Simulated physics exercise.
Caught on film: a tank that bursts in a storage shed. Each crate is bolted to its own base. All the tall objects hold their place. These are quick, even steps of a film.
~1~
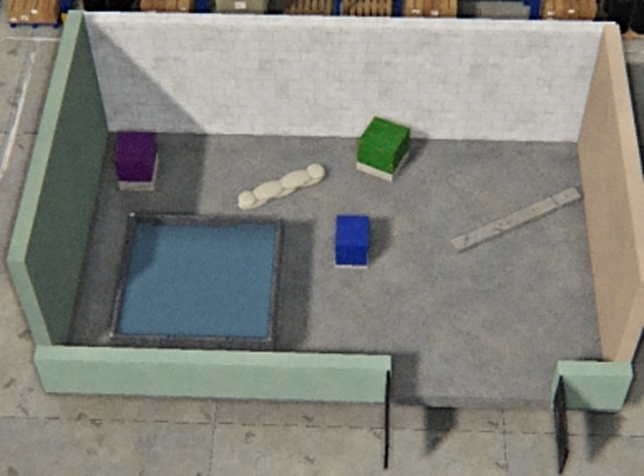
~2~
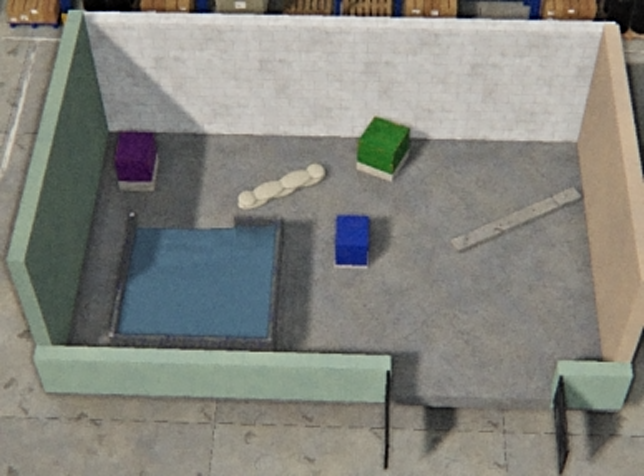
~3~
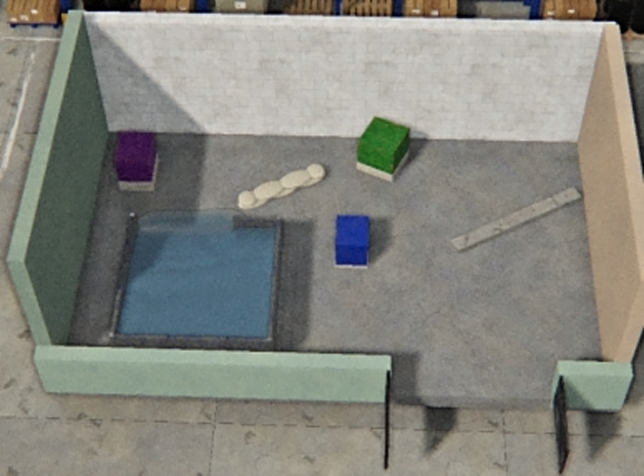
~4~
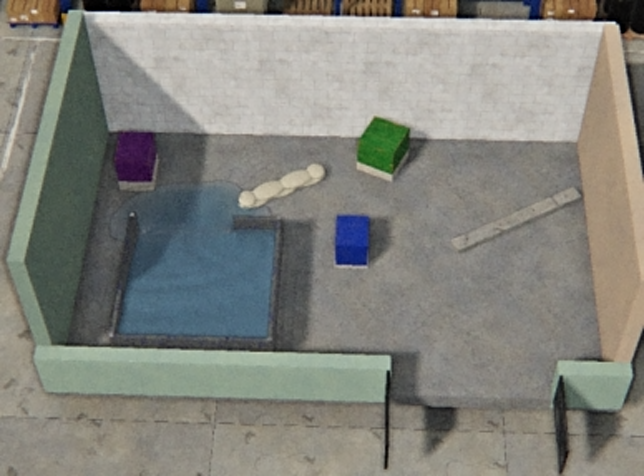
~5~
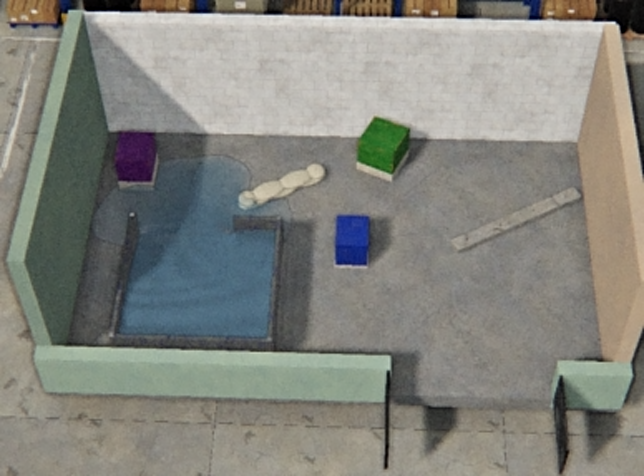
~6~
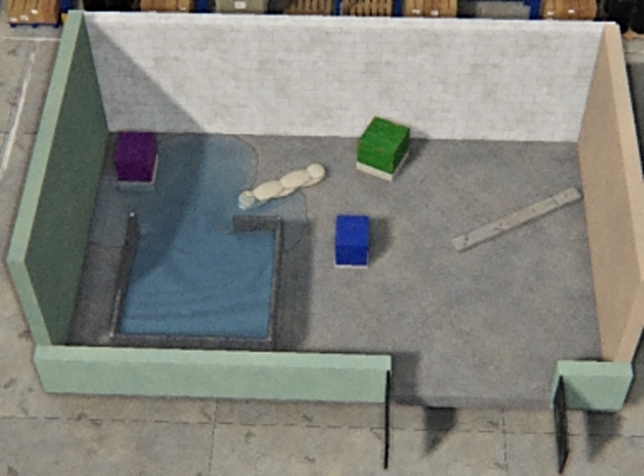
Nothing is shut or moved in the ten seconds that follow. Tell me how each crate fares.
The green crate is soaked; the purple crate is soaked; the blue crate is soaked.
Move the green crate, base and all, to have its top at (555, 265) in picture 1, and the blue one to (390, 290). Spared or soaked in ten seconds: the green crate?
Then: Green is spared.
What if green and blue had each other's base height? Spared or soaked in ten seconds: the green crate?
Green crate is topped.
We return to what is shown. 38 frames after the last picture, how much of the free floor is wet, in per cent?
Close to 90 %.
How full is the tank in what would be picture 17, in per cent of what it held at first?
Near 48 in a hundred.
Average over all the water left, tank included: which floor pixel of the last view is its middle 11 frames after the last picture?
Near (199, 233).
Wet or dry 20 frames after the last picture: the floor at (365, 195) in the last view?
Verdict: Wet.
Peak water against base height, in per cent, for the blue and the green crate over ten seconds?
About 340 and 250 per cent.
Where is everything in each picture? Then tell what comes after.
The first picture shows the tank at (199, 278) is whole and still.
In the second picture, the front is at a hidden place, out from the gap on the tank's far side.
In the third picture, water pours out on the tank's far side and has run to a hidden place.
In the fourth picture, water pours out on the tank's far side and has run to (228, 186).
In the fifth picture, water pours out on the tank's far side and has run to (228, 160).
In the sixth picture, water pours out on the tank's far side and has run to (224, 135).
A moment on, water covers 25 % of the floor; the green crate water round its plinth, the purple crate water round its plinth, the blue crate water round its plinth.
Next, water covers 35 % of the floor; the green crate water round its plinth, the purple crate water round its plinth, the blue crate water round its plinth.
Then, water covers 50 % of the floor; the green crate water round its plinth, the purple crate water round its plinth, the blue crate water round its plinth.
Later, water covers 90 % of the floor; the green crate water round its plinth, the purple crate water round its plinth, the blue crate water round its plinth.
In the end, water covers 95 % of the floor; the green crate was topped, the purple crate was topped, the blue crate was topped.
